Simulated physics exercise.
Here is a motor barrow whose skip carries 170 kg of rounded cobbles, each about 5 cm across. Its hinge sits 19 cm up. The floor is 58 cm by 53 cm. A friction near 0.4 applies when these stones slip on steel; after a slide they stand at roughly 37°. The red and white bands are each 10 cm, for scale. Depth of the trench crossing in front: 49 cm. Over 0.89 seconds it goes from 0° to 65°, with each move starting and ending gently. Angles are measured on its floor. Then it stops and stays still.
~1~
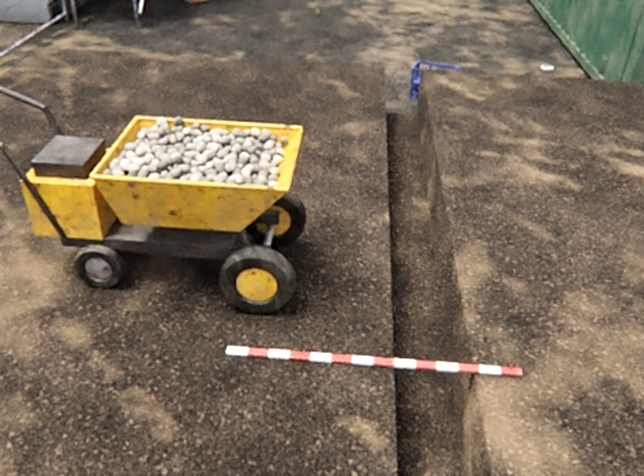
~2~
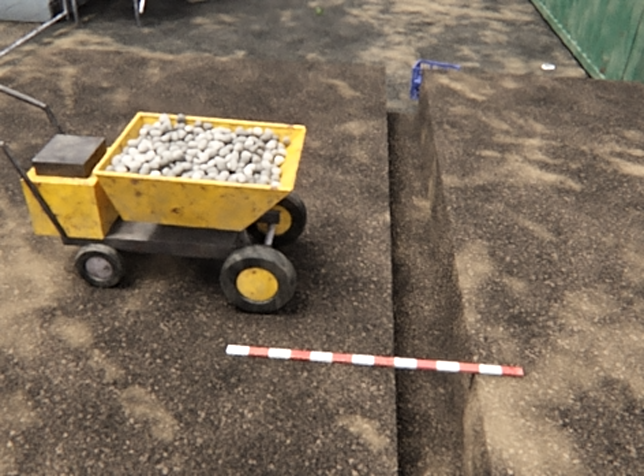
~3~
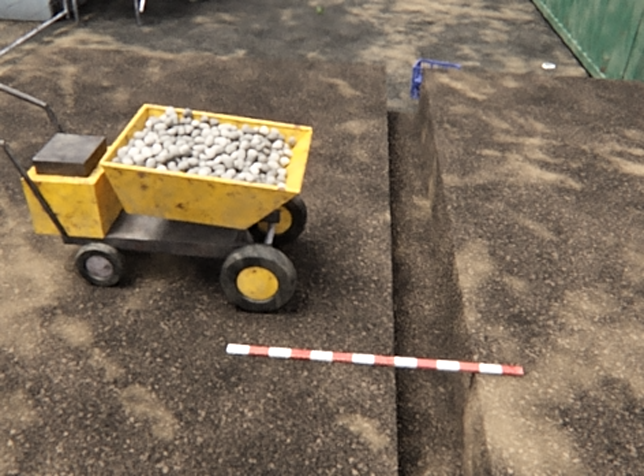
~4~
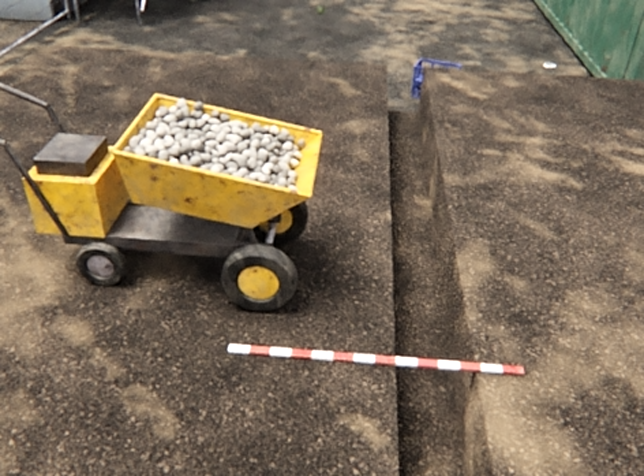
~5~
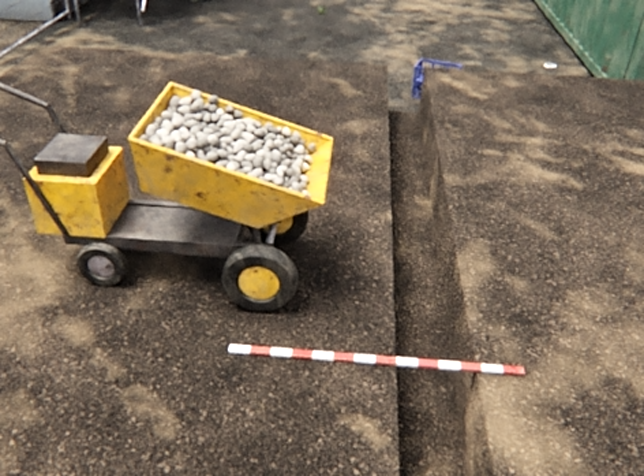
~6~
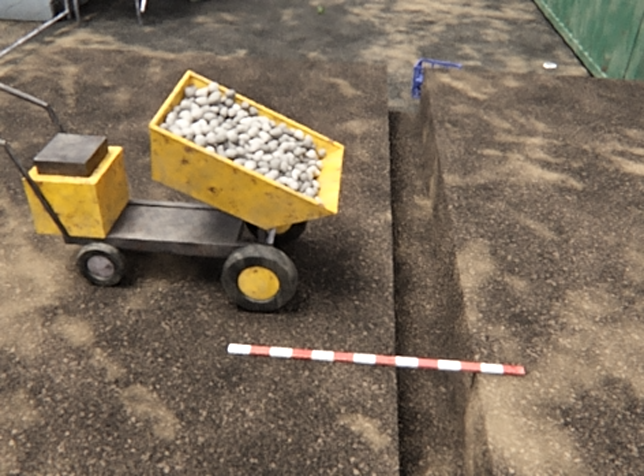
Yellow skip of a motor barrow, heaped with rounded grey cobbles, tilting steadily up towards the right beside a narrow trench.
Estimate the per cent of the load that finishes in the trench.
Roughly 94 percent.
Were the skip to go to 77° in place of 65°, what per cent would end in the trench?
I'd expect around 95 in a hundred.
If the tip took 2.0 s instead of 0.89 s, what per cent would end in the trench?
Trench share: Approx. 95%.
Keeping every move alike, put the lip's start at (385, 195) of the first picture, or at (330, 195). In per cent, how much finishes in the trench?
From the first spot near 25, from the second near 65 per cent.
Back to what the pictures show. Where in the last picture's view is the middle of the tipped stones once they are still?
(421, 337).
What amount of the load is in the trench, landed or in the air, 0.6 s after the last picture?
By that moment, roughly 25 per cent of the load.
Then, 0.3 s after the last picture the floor is at 55°, 100 % in the skip; the foremost stones are at (364, 225).
Then, 0.6 s after the last picture the floor is at 65°, 71 % in the skip, 5 % short of the trench, 24 % in the trench; the foremost stones are at (446, 287).
Then, 1.0 s after the last picture the floor is at 65°, 29 % in the skip, 4 % short of the trench, 63 % in the trench, 3 % past the trench; the foremost stones are at (542, 298).
Then, 2.9 s after the last picture the floor is at 65°, 0 % in the skip, 2 % short of the trench, 94 % in the trench, 3 % past the trench; the foremost stones are past the picture's edge.
